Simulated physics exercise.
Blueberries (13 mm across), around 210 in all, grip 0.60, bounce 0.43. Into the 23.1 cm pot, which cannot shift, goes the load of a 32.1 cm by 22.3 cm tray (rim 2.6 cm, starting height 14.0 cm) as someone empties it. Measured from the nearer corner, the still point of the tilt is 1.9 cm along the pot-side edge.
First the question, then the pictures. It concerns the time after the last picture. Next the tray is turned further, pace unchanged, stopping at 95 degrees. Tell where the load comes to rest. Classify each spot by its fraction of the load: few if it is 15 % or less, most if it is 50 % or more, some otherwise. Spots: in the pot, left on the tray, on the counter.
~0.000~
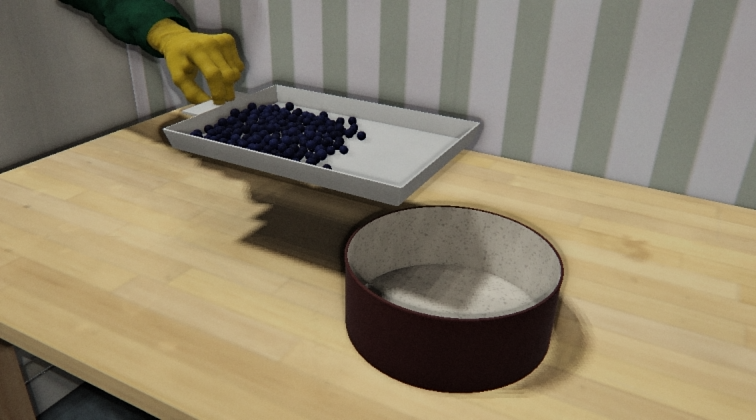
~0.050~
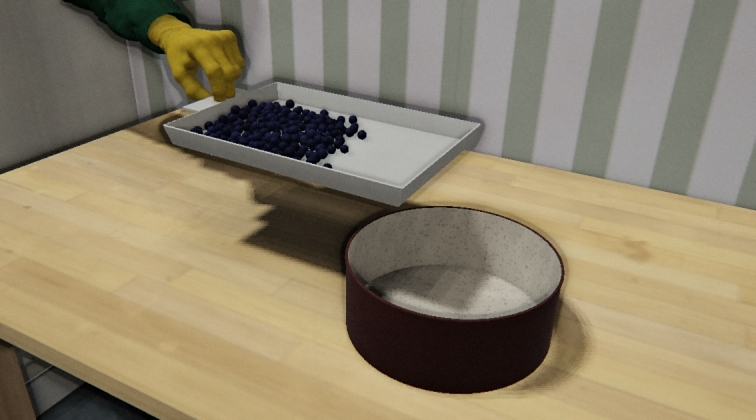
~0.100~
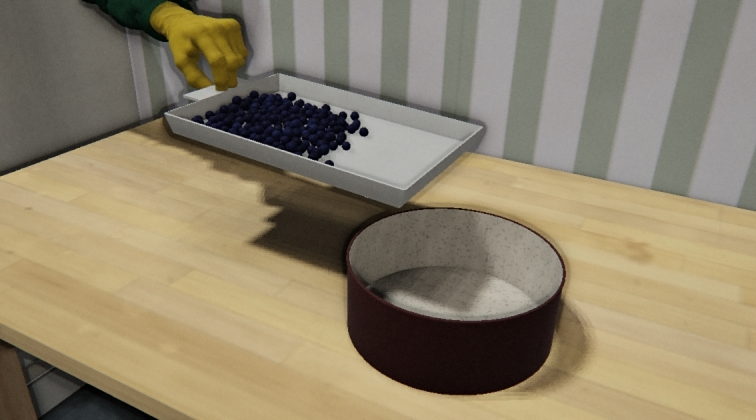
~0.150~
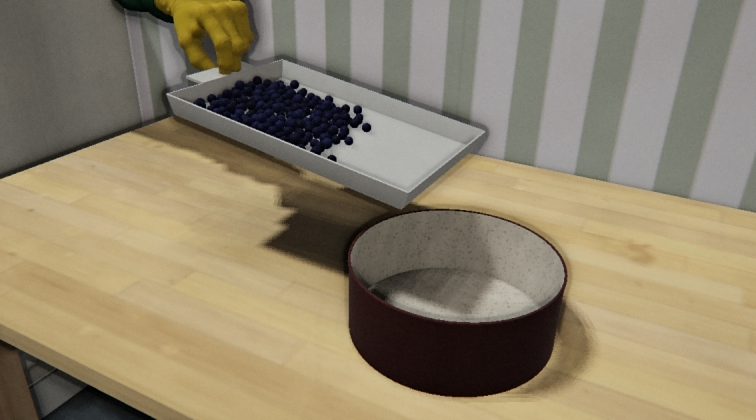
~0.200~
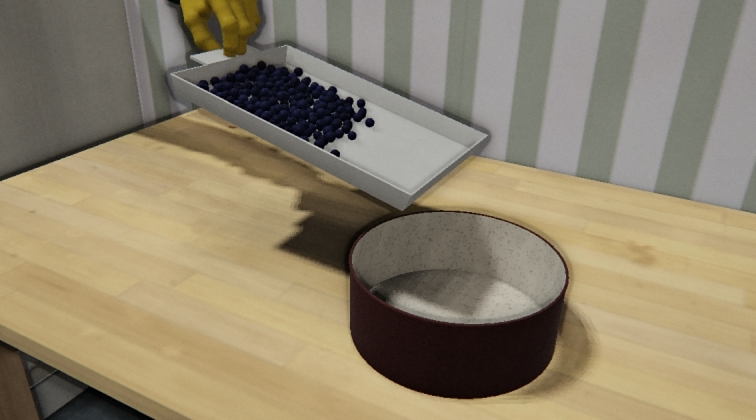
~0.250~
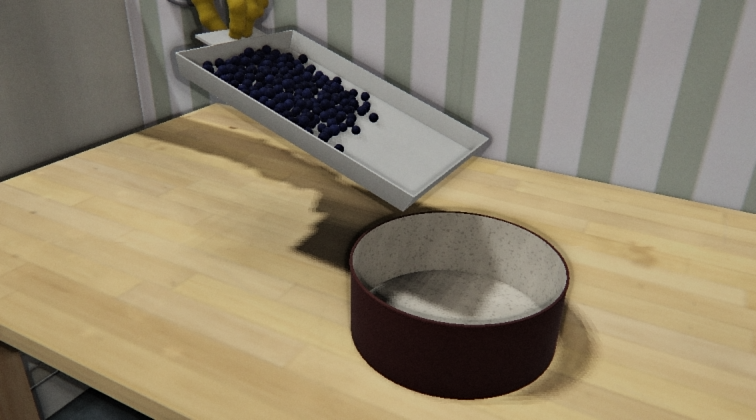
Pot: Some. Tray: Few. Counter: Most.
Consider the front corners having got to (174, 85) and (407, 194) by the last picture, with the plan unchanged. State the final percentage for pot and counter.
You'd end with pot at 100 and counter at 0.
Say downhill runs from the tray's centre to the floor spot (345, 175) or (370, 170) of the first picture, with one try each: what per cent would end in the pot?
Around 95 % for the first direction, around 100 % for the second.
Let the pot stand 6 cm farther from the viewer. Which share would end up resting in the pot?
My estimate: Some 70 per cent.
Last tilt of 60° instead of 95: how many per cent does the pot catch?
20 percent.
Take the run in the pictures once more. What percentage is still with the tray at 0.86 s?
Load share: Around 45%.
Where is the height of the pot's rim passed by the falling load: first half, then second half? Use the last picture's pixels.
Early: About (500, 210); late: About (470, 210).
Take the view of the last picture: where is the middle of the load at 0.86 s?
Around (484, 198).
Then, at 0.62 s, tilt 56 degrees; the tray holds 100 %, the pot 0 %.
After 0.86 s, tilt 80 degrees; the tray holds 45 %, the pot 20 %.
Then, at 1.22 s, tilt 95 degrees; the tray holds 10 %, the pot 35 %.
By 1.9 s all is still; pot 40 %, tray 0 %, counter 60 %.
